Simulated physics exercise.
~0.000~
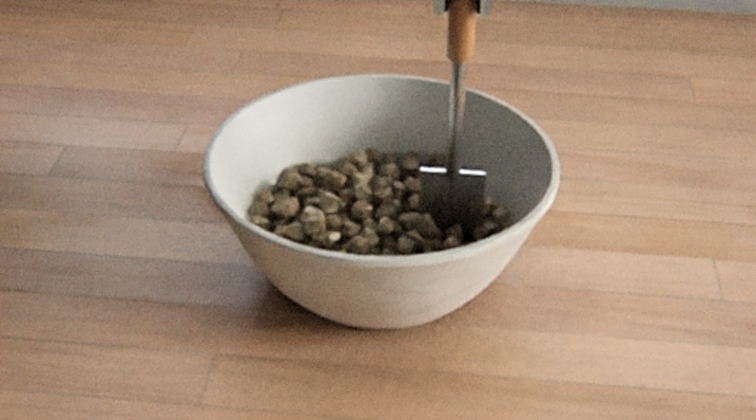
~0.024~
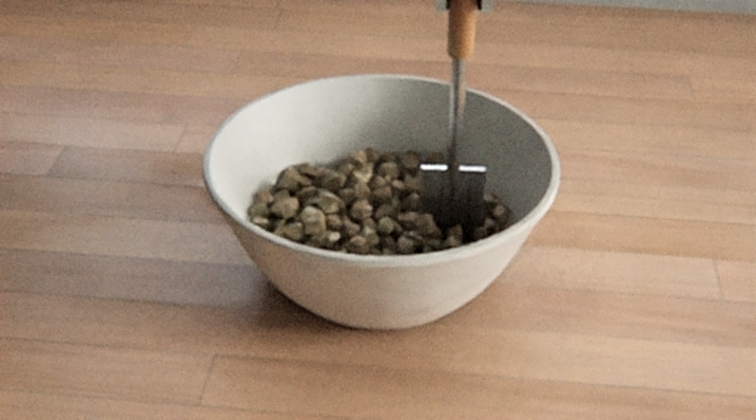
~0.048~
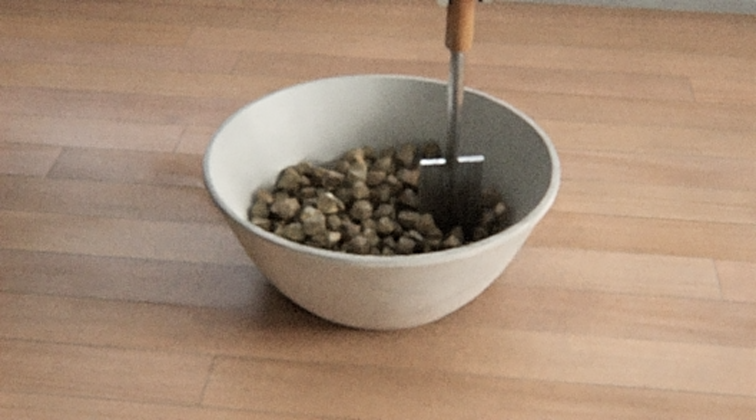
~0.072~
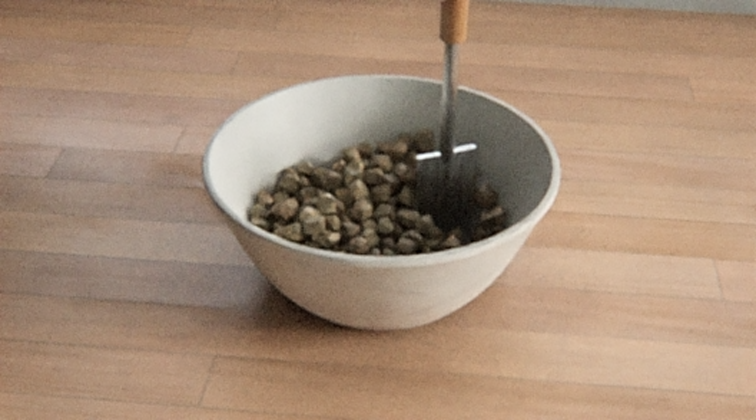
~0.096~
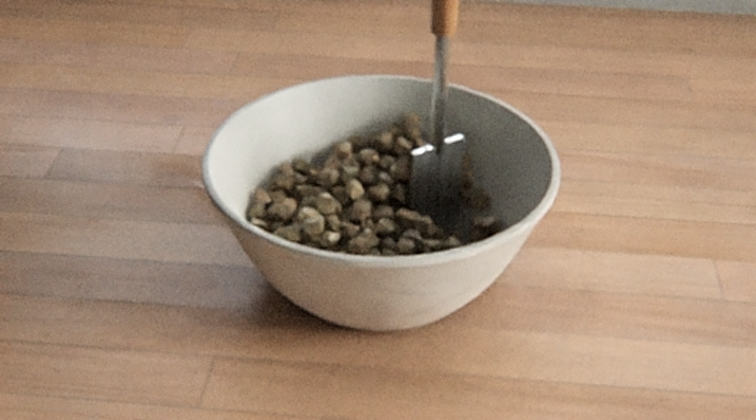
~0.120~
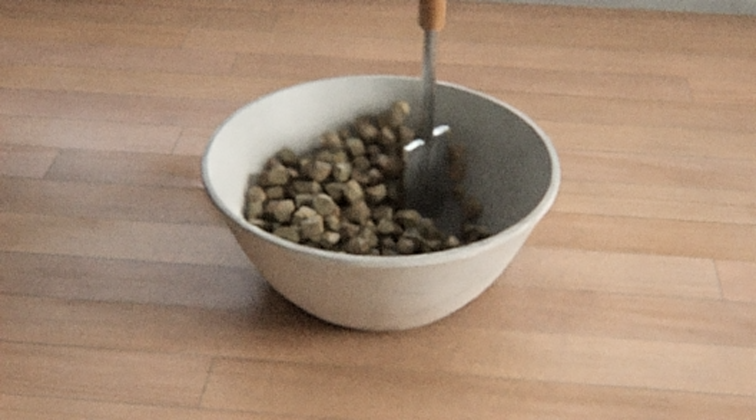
A light wooden plank floor or tabletop is seen from above at a slant by a camera that stays still. A whitish bowl sits in the middle, partly filled with small brown and olive pebbles, and a dark flat paddle on a thin metal rod with an orange-brown handle stands in them at the right. The paddle turns and sweeps toward the back and slightly left, pushing pebbles into a higher heap against the rear wall.
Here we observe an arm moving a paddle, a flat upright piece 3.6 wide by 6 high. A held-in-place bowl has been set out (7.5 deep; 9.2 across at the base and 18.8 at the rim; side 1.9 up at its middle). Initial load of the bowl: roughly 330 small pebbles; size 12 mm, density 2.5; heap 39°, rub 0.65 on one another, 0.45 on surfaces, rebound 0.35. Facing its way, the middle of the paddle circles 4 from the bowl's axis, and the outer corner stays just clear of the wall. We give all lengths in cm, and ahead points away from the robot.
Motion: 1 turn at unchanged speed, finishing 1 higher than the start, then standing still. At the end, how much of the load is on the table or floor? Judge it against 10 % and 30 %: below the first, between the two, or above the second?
Below 10 %.
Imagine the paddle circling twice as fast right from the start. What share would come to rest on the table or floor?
It would come to around 20 percent.
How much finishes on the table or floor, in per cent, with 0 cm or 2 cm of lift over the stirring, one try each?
Roughly 5 percent, then roughly 0 percent.
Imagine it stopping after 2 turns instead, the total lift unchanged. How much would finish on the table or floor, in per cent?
0 %.
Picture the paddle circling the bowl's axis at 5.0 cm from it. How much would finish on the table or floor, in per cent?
Some 10 percent would.
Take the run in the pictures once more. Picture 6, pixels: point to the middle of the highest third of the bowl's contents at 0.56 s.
It is centred roughly at (450, 232).
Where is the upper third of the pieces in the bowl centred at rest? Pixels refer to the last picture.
Somewhere close to (443, 183).
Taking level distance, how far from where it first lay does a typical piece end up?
Something like 7 centimetres, give or take.
After 0.34 s, 172° round, highest piece 9 above the table; 330 in the bowl, 1 in flight or on the tool.
After 0.56 s, 290° round, highest piece 9 above the table; 326 in the bowl, 3 on the table or floor, 2 in flight or on the tool.
After 0.87 s, 0° round, highest piece 8 above the table; 324 in the bowl, 7 on the table or floor.
After 1.57 s, 0° round, highest piece 8 above the table; 324 in the bowl, 7 on the table or floor.
In the end, 324 in the bowl, 7 on the table or floor. That is 2 % on the table or floor.
